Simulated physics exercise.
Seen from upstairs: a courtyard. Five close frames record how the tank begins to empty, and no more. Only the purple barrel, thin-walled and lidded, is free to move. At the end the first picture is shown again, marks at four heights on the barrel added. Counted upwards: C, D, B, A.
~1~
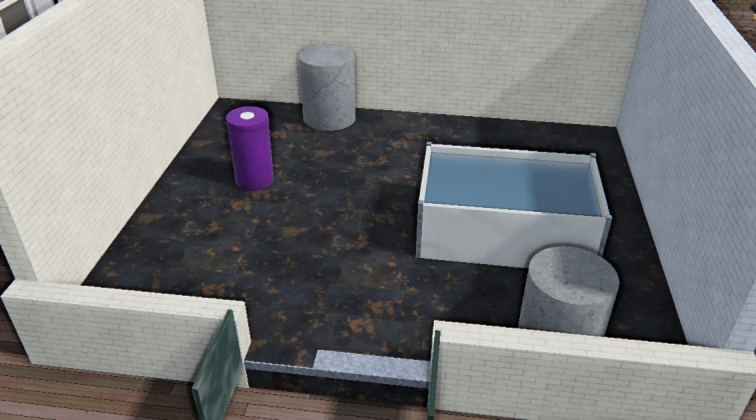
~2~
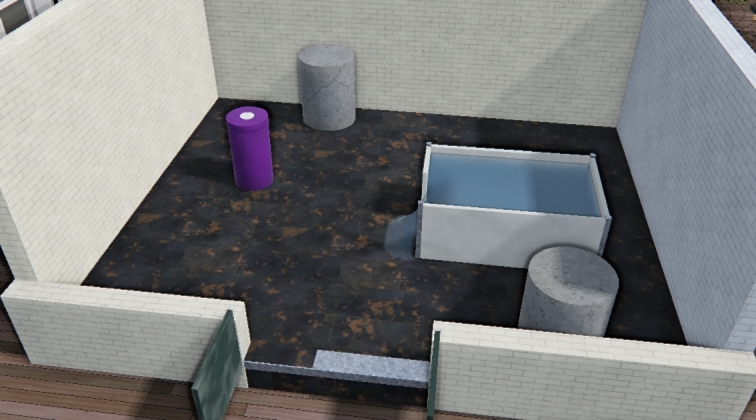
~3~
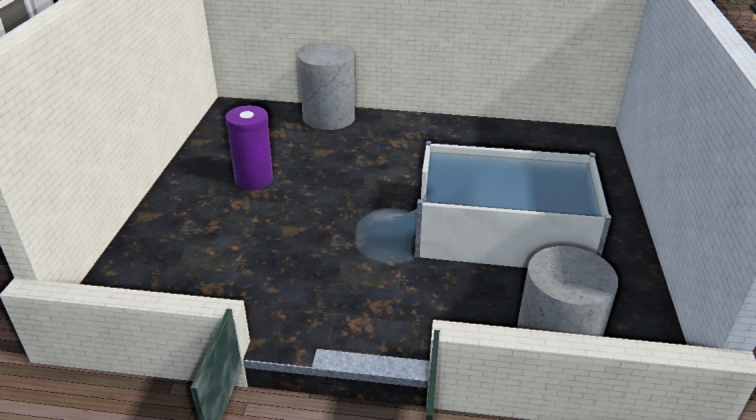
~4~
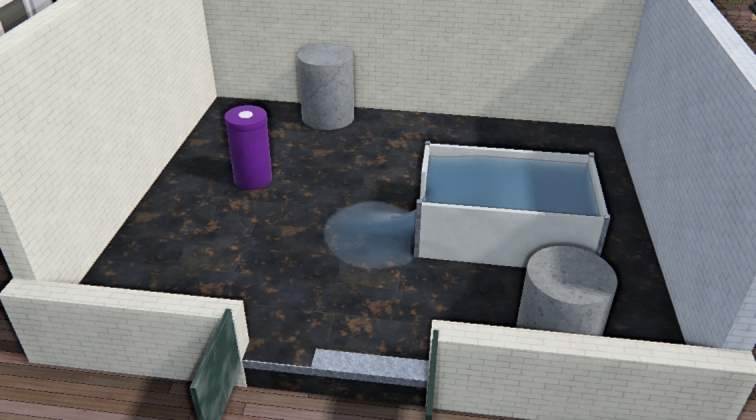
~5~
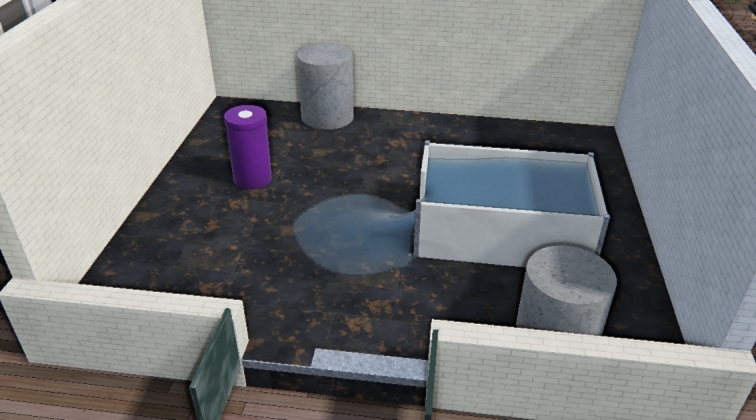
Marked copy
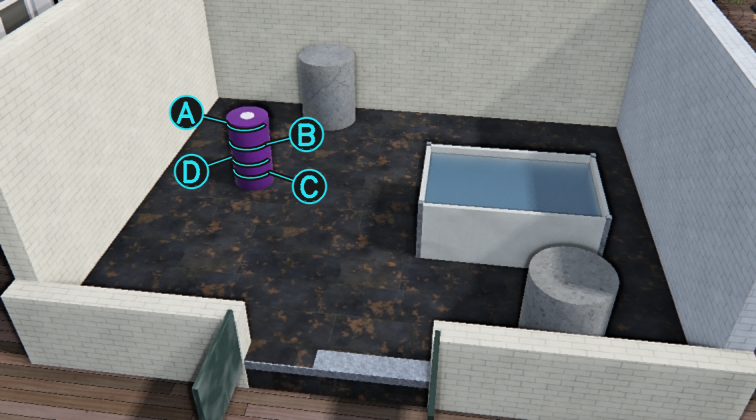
Water came out of the left side of the full white tank and spread leftward across the dark floor in a widening puddle, while the purple barrel and two grey cylinders stayed still.
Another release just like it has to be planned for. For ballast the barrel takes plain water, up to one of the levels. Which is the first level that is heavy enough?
C is the one.
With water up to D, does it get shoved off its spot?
No, not at all.
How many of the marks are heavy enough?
All of them.
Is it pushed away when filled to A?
No.
On the marked copy, A at (241, 130); B at (243, 149); C at (247, 177); D at (246, 165); from the bottom up C, D, B, A.
If A is chosen, it does not move.
If B is chosen, it does not move.
If C is chosen, it does not move.
If D is chosen, it does not move.
